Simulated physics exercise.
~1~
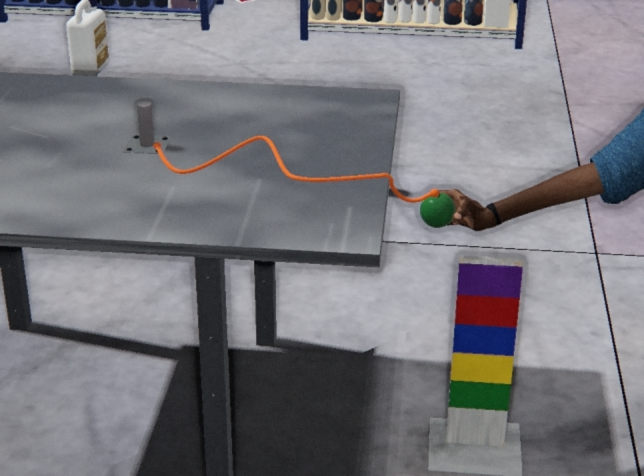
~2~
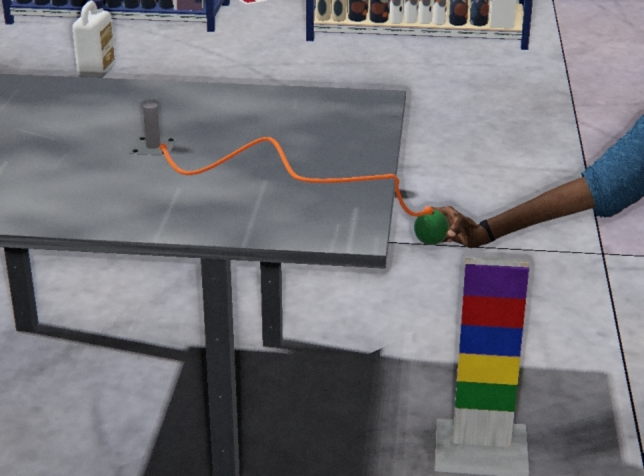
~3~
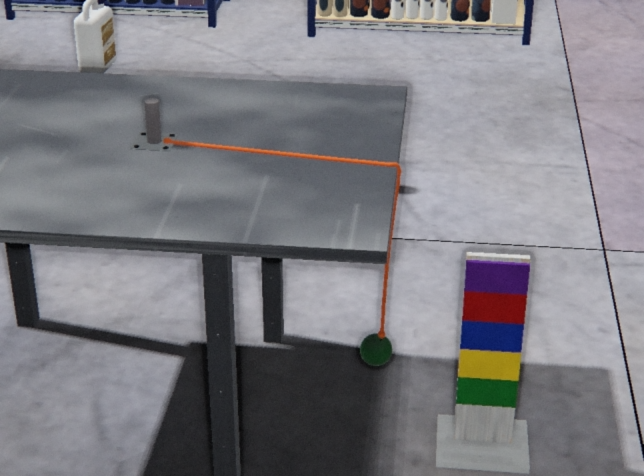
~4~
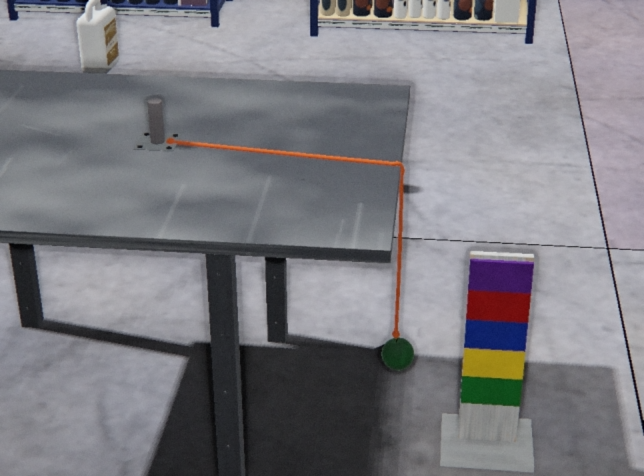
We see a hand holding a green ball on an orange cord tied to a post on a table; it lets go, and the ball drops past the edge, pulls the cord taut and hangs, swaying slightly right, level with the yellow band of a coloured scale.
